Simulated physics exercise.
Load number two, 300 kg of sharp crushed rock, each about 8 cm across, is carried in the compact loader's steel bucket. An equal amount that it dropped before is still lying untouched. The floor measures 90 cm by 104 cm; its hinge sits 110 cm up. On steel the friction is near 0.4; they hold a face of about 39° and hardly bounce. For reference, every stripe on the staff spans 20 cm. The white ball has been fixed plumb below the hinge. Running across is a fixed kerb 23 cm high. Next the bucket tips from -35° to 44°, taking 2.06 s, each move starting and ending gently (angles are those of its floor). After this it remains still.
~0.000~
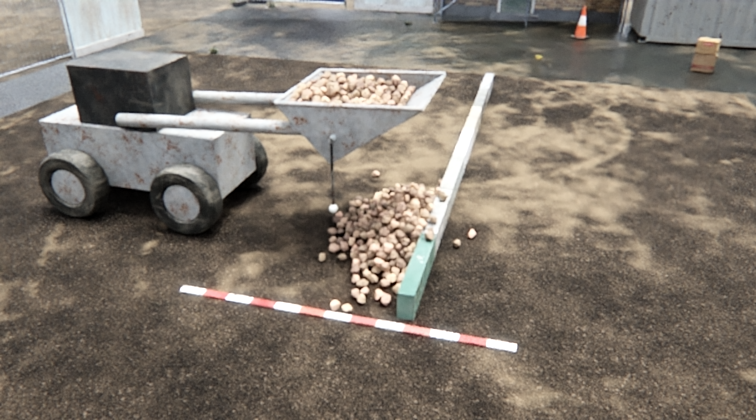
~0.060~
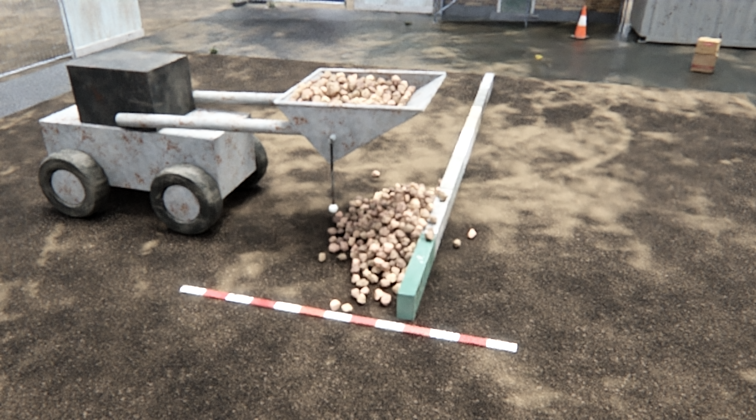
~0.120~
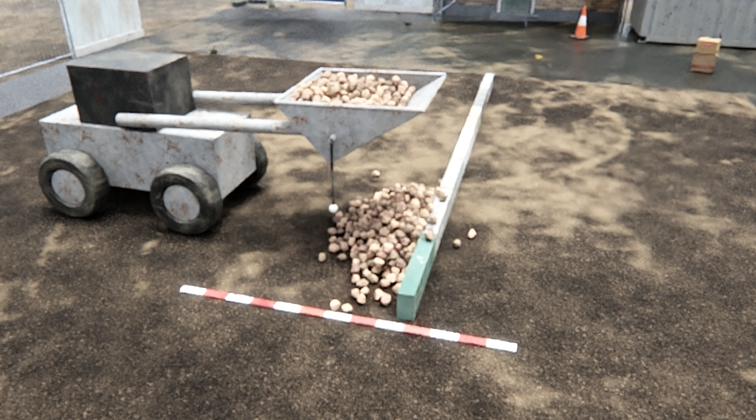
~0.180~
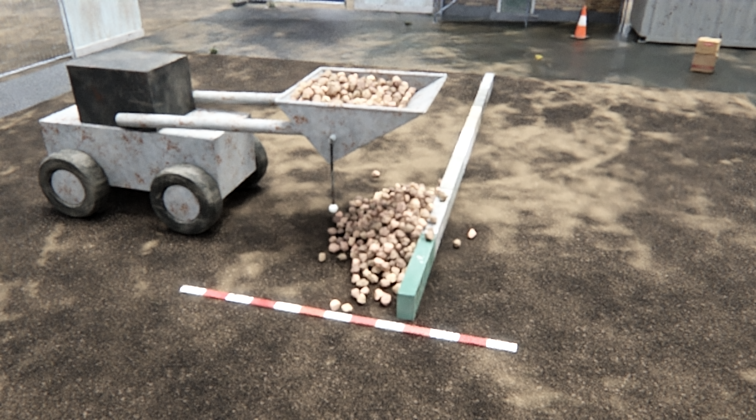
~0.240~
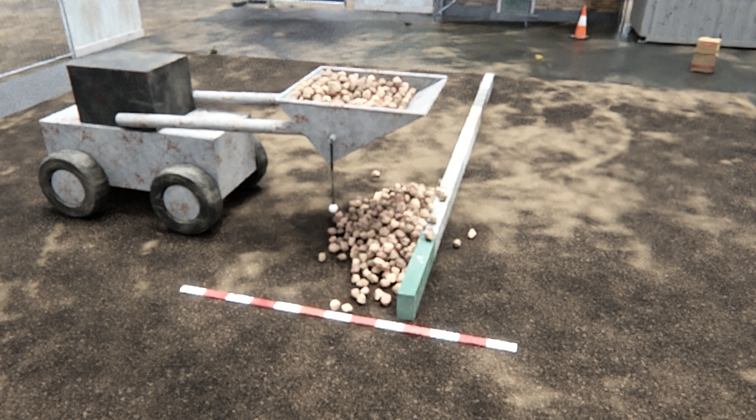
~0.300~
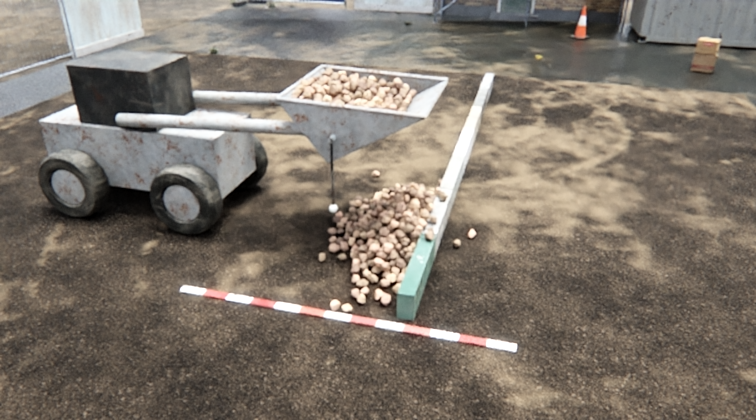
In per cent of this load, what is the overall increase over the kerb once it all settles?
42 out of 100, about.
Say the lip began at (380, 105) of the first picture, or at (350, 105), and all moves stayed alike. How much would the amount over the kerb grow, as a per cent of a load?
I'd guess close to 0 per cent first and close to 0 per cent second.
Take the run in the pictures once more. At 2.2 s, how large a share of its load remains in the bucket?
30 % still inside.
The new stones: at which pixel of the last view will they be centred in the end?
Roughly at pixel (433, 224).
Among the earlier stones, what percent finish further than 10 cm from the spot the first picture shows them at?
Roughly 5 % of them.
After 1.5 s the floor is at 31°; in per cent of one load, 99 in the bucket, 101 on this side of the kerb; the foremost stones are at (443, 220).
After 2.2 s the floor is at 44°; in per cent of one load, 31 in the bucket, 153 on this side of the kerb, 15 over the kerb; the foremost stones are at (485, 239).
After 2.5 s the floor is at 44°; in per cent of one load, 11 in the bucket, 154 on this side of the kerb, 35 over the kerb; the foremost stones are at (520, 241).
After 5.1 s the floor is at 44°; in per cent of one load, 6 in the bucket, 152 on this side of the kerb, 42 over the kerb; the foremost stones are at (539, 243). Net gain over the kerb, 42.
